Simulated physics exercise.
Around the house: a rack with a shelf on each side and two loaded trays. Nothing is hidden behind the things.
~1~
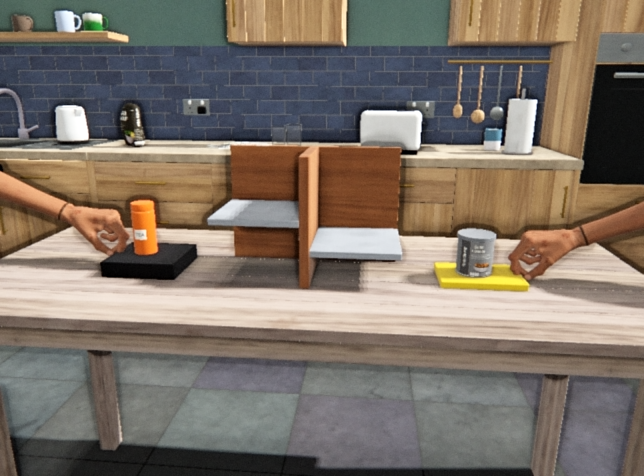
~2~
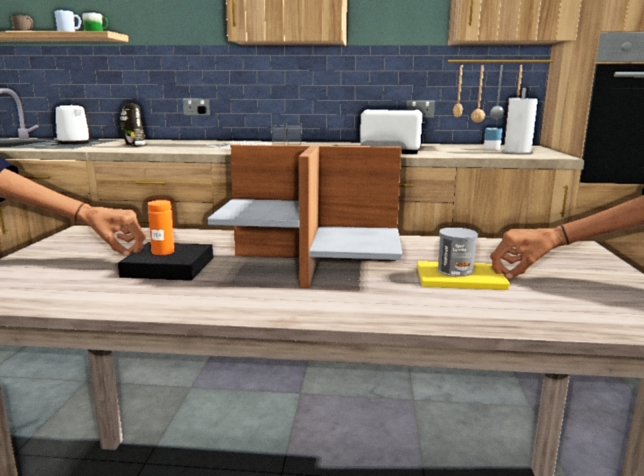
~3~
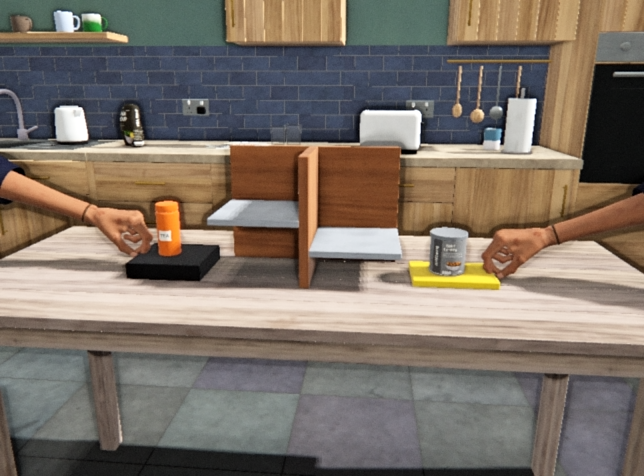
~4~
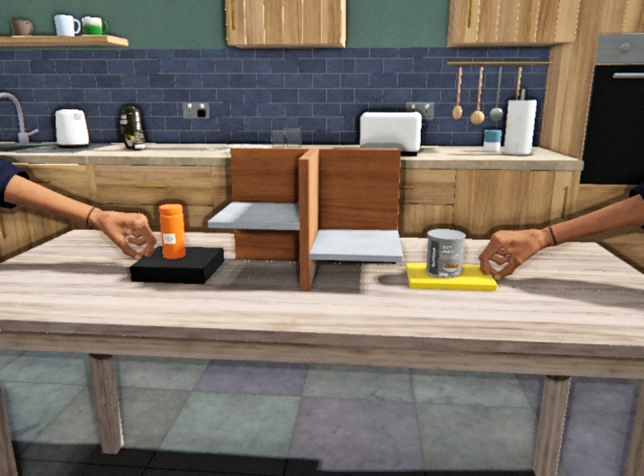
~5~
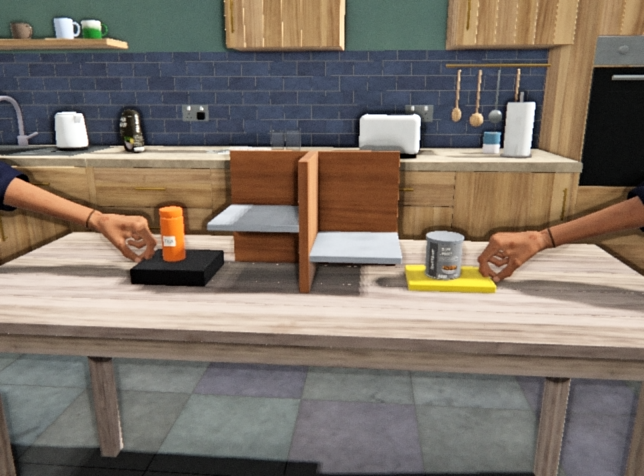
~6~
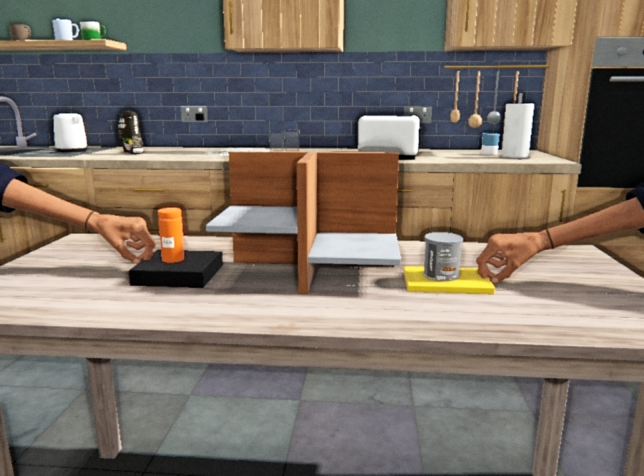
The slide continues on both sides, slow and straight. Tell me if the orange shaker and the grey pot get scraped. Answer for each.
In the end the orange shaker strikes the shelf, the grey pot strikes the shelf.
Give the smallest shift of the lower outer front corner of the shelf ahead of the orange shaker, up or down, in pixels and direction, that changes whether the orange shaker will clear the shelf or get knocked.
Some 12 pixels, up.
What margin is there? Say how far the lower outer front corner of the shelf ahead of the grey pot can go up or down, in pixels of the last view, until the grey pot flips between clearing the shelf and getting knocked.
Roughly 16 pixels up.
Then, 1.04 s past the last view, orange shaker leaning 6° off how it started near (211, 235); grey pot pushed back on its carrier near (416, 256).
Then, 1.46 s past the last view, orange shaker leaning 49° off how it started near (213, 237); grey pot pushed back on its carrier near (416, 256).
Then, 1.64 s past the last view, orange shaker upside down near (203, 254); grey pot leaning 4° off how it started near (416, 256).
Finally, the orange shaker gets scraped off its spot, near (205, 256); the grey pot gets scraped off its spot, near (415, 258).
